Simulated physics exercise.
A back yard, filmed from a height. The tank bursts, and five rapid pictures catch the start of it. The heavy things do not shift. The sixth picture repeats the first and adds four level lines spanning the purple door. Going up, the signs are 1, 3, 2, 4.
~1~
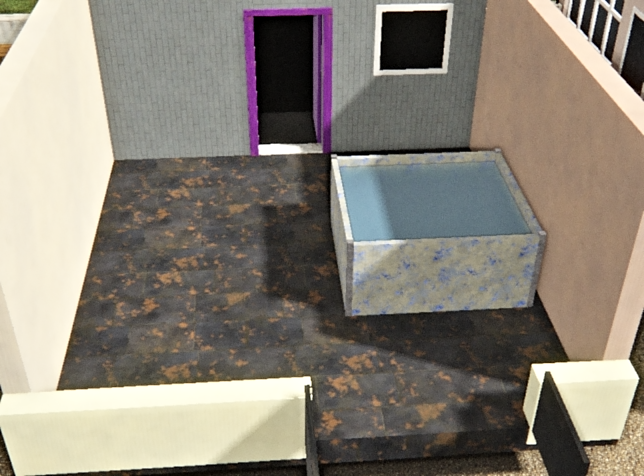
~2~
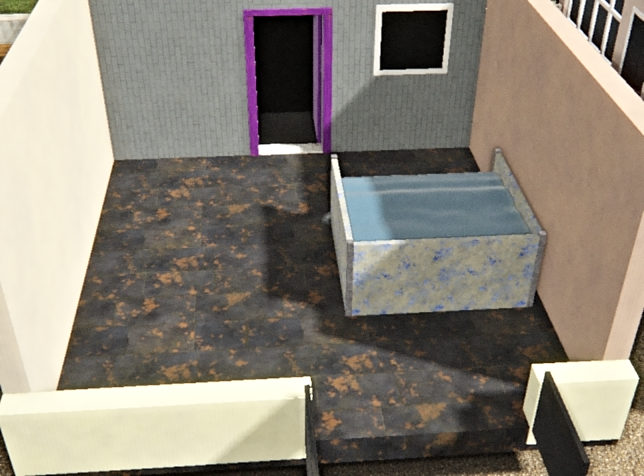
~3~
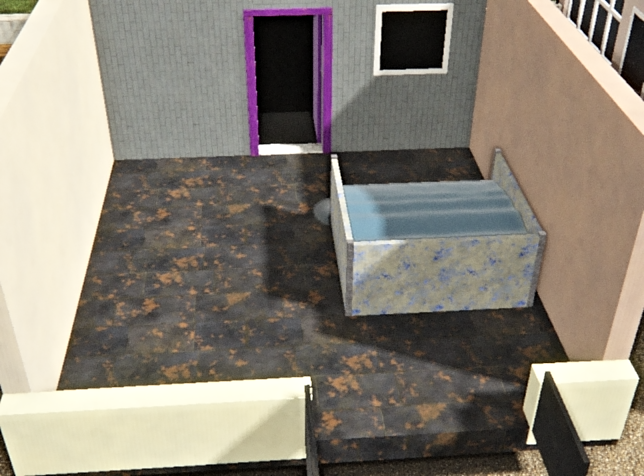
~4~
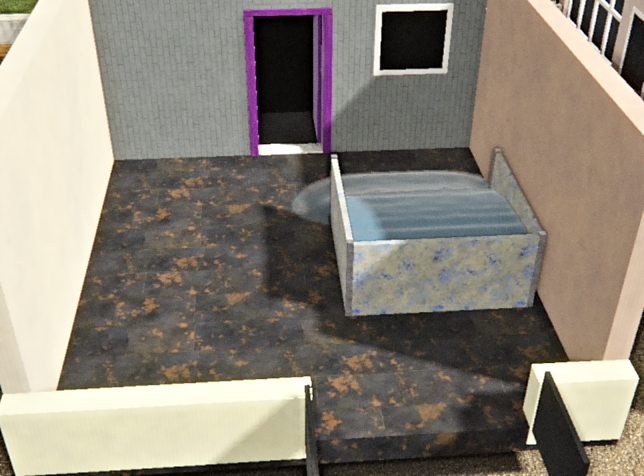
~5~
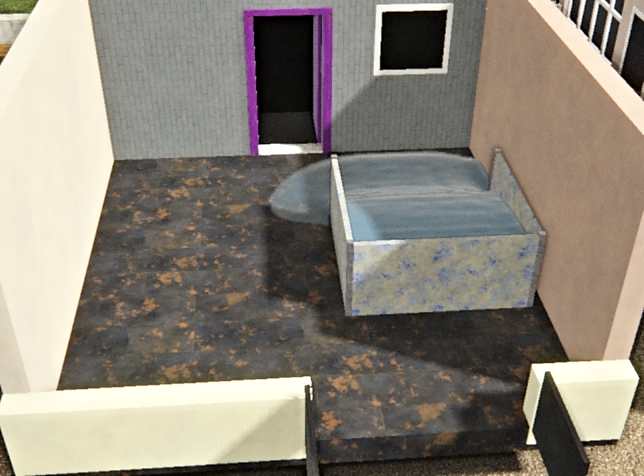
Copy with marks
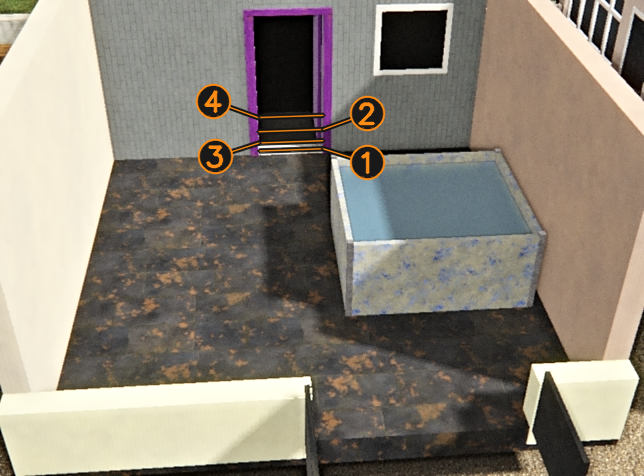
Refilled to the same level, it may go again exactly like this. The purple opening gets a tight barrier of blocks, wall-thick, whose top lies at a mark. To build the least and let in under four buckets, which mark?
2 is the one.
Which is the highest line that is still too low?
That is line 3.
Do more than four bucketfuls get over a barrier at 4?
No.
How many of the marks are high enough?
Two of them.
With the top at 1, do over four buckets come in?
Yes.
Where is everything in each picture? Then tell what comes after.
The first frame shows water in the tank at rest, its middle at (430, 200); foot of the purple doorway at (291, 154); open gate at (423, 367).
In the second frame, water covers 3 % of the ground, its front hidden from here.
In the third frame, water covers 6 % of the ground, its front hidden from here.
In the fourth frame, 12 % of the ground under water, visible out to (308, 190).
In the fifth frame, 19 % of the ground under water, visible out to (297, 174).
In orange, 1 at (291, 149); 2 at (291, 130); 3 at (291, 141); 4 at (290, 116); from the bottom up 1, 3, 2, 4.
With 1, dozens of bucketfuls pour in.
With 2, a splash gets over, under a bucket.
With 3, about 9 bucketfuls get in.
With 4, nothing gets over.
